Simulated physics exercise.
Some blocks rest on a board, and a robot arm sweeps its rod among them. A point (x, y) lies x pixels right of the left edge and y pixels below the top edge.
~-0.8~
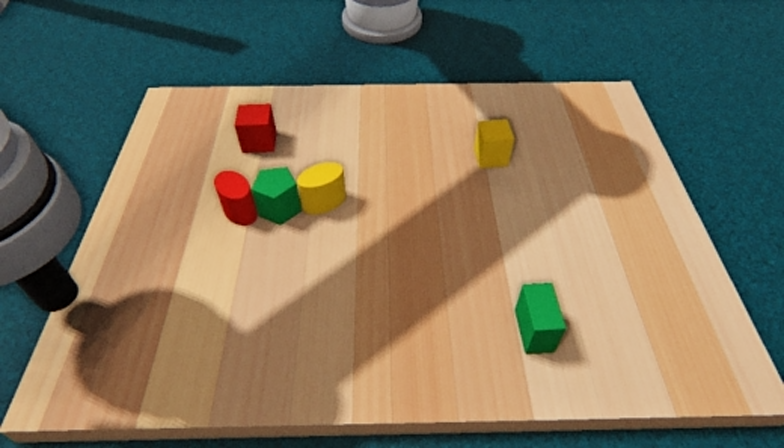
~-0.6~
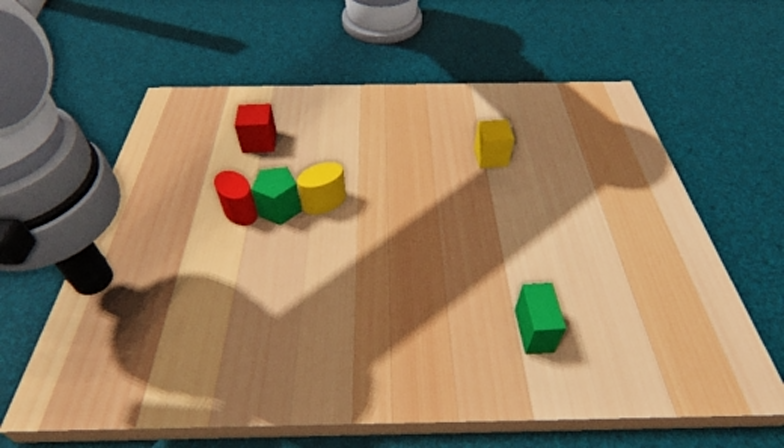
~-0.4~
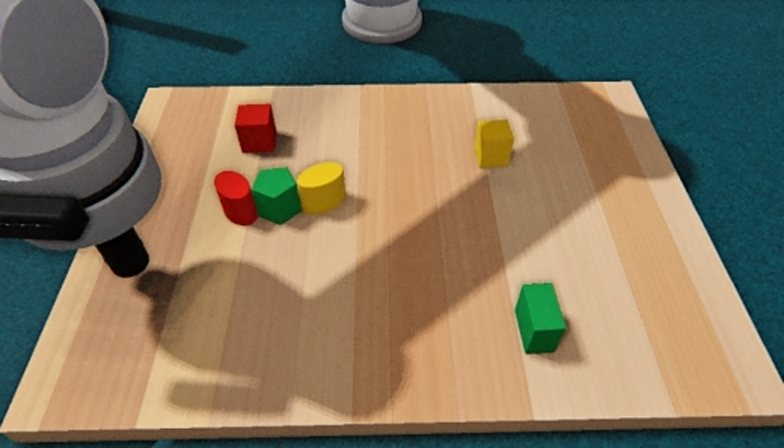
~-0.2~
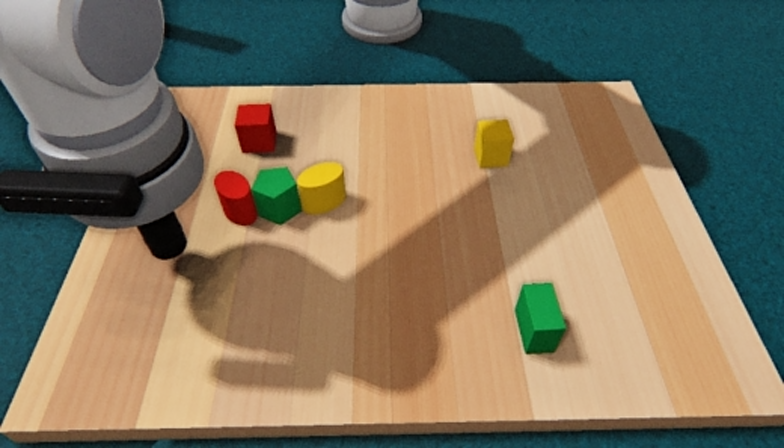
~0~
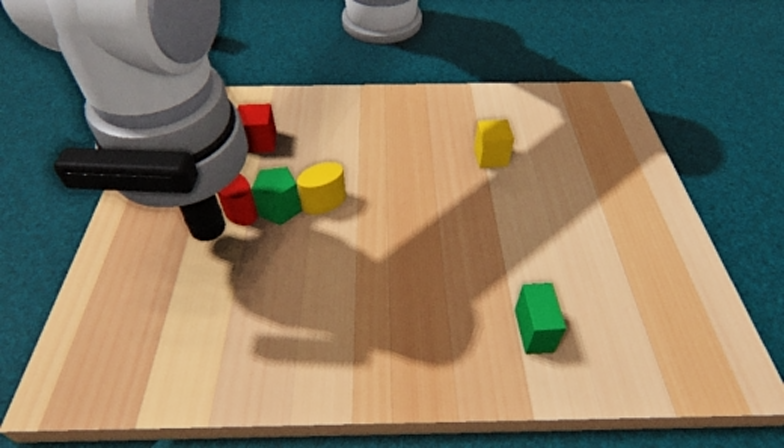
A robot arm sweeping its black rod rightward over a wooden board toward red, green and yellow blocks, which stay still.
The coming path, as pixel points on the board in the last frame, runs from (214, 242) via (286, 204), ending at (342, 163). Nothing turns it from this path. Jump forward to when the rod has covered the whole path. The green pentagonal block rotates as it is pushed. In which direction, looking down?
From the top, the block rotates clockwise.
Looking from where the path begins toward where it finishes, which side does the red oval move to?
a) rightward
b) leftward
b.
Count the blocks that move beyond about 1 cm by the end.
It looks like three or more blocks will be pushed more than about 1 cm.
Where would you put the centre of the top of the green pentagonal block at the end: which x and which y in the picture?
My prediction: (373, 140).
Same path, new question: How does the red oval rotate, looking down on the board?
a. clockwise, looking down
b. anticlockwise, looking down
My pick is b.
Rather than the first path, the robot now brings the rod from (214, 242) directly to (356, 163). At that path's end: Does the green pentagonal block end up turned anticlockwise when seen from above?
That would be a no.
On the path given first. One third of the way, rod at (262, 204); red oval at (240, 169), turned 35° anticlockwise; green pentagonal block at (290, 173), turned 25° clockwise; yellow oval at (330, 172).
Two thirds of the way, rod at (304, 176); red oval at (241, 168), turned 45° anticlockwise; green pentagonal block at (337, 154), turned 60° clockwise; yellow oval at (369, 164).
At the end, rod at (340, 149); red oval at (241, 168), turned 45° anticlockwise; red square unmoved; green pentagonal block at (373, 140), turned 90° clockwise; yellow oval at (377, 164).
